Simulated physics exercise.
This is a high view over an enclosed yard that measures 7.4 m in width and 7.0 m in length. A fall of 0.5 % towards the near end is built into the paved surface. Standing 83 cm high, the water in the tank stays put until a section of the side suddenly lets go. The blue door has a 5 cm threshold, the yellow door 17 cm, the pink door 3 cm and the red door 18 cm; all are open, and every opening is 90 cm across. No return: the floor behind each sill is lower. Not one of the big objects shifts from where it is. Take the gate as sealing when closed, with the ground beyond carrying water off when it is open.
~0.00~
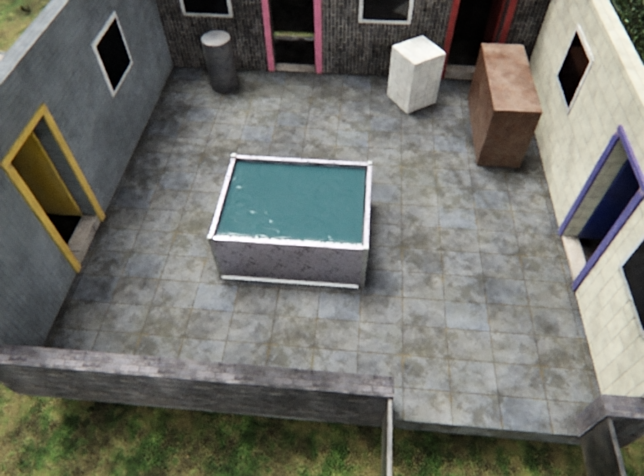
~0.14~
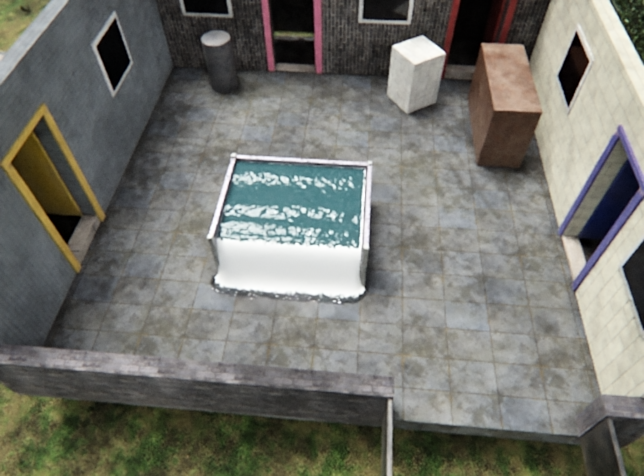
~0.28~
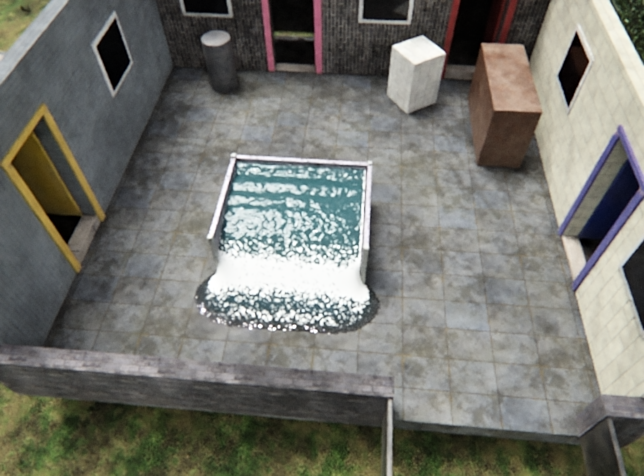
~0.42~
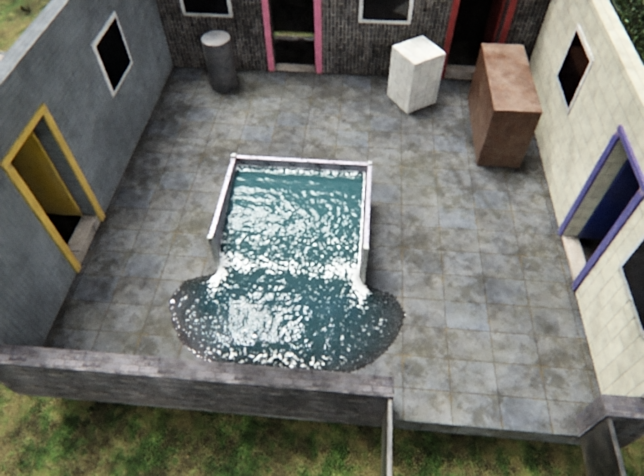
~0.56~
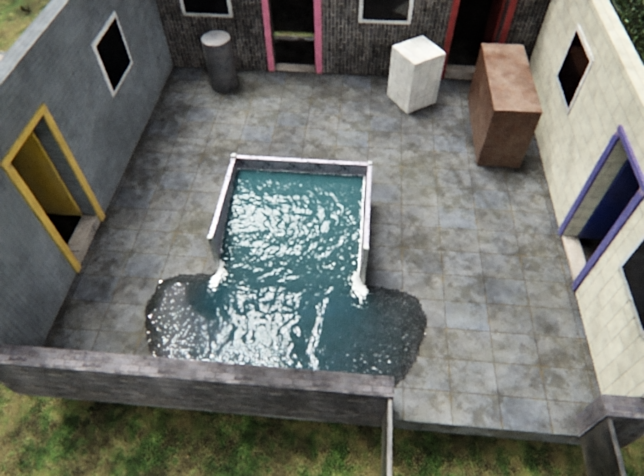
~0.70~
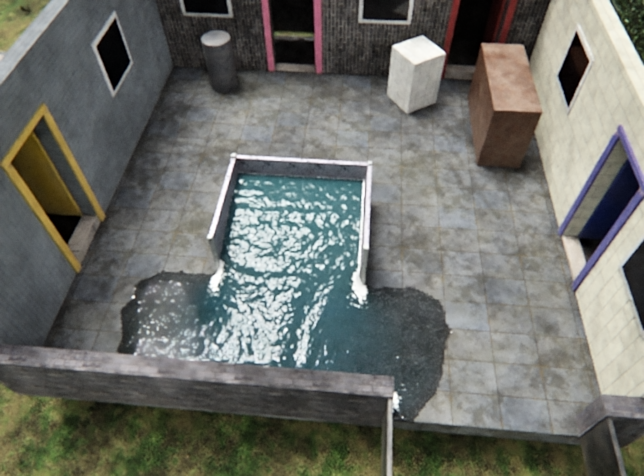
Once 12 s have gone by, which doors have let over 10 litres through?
Taking each door: The blue door has let over 10 litres through; the yellow door has not let over 10 litres through; the pink door has let over 10 litres through; the red door has not let over 10 litres through.
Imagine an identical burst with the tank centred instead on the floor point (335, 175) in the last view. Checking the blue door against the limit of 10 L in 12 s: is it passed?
Lab note: Blue door limit not exceeded.
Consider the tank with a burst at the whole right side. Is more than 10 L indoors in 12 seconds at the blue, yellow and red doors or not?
Then blue exceeds it, yellow does not exceed it, red does not exceed it.
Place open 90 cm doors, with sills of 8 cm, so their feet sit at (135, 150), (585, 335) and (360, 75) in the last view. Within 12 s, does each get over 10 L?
The first one doesn't reach it, the second one exceeds it, and the third one doesn't reach it.
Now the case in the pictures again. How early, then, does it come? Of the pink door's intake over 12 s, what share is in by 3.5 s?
By then it's near 0% of the total.
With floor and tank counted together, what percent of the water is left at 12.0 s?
Roughly 76 percent.
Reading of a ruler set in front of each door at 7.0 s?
Blue 5 cm, yellow 6 cm, pink 7 cm, red 4 cm.
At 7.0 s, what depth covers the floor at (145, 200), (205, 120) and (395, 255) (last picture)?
4, 3 and 0 cm, respectively.
After 1.4 s water covers 20 % of the floor and is deepest (54 cm) near (277, 376); blue door not reached, yellow door not reached, pink door not reached, red door not reached.
After 2.2 s water covers 30 % of the floor and is deepest (45 cm) near (33, 369); blue door not reached, yellow door 8 cm at the sill, 0 L in, pink door not reached, red door not reached.
After 3.5 s water covers 50 % of the floor and is deepest (25 cm) near (46, 370); blue door 10 cm at the sill, 7 L in, yellow door 15 cm at the sill, 0 L in, pink door not reached, red door not reached.
After 7.0 s water covers 90 % of the floor and is deepest (11 cm) near (525, 95); blue door 5 cm at the sill, 29 L in, yellow door 6 cm at the sill, 0 L in, pink door 7 cm at the sill, 24 L in, red door 4 cm at the sill, 0 L in.
After 12.0 s water covers 100 % of the floor and is deepest (8 cm) near (216, 174); blue door 4 cm at the sill, 29 L in, yellow door 3 cm at the sill, 0 L in, pink door 4 cm at the sill, 53 L in, red door 6 cm at the sill, 0 L in.
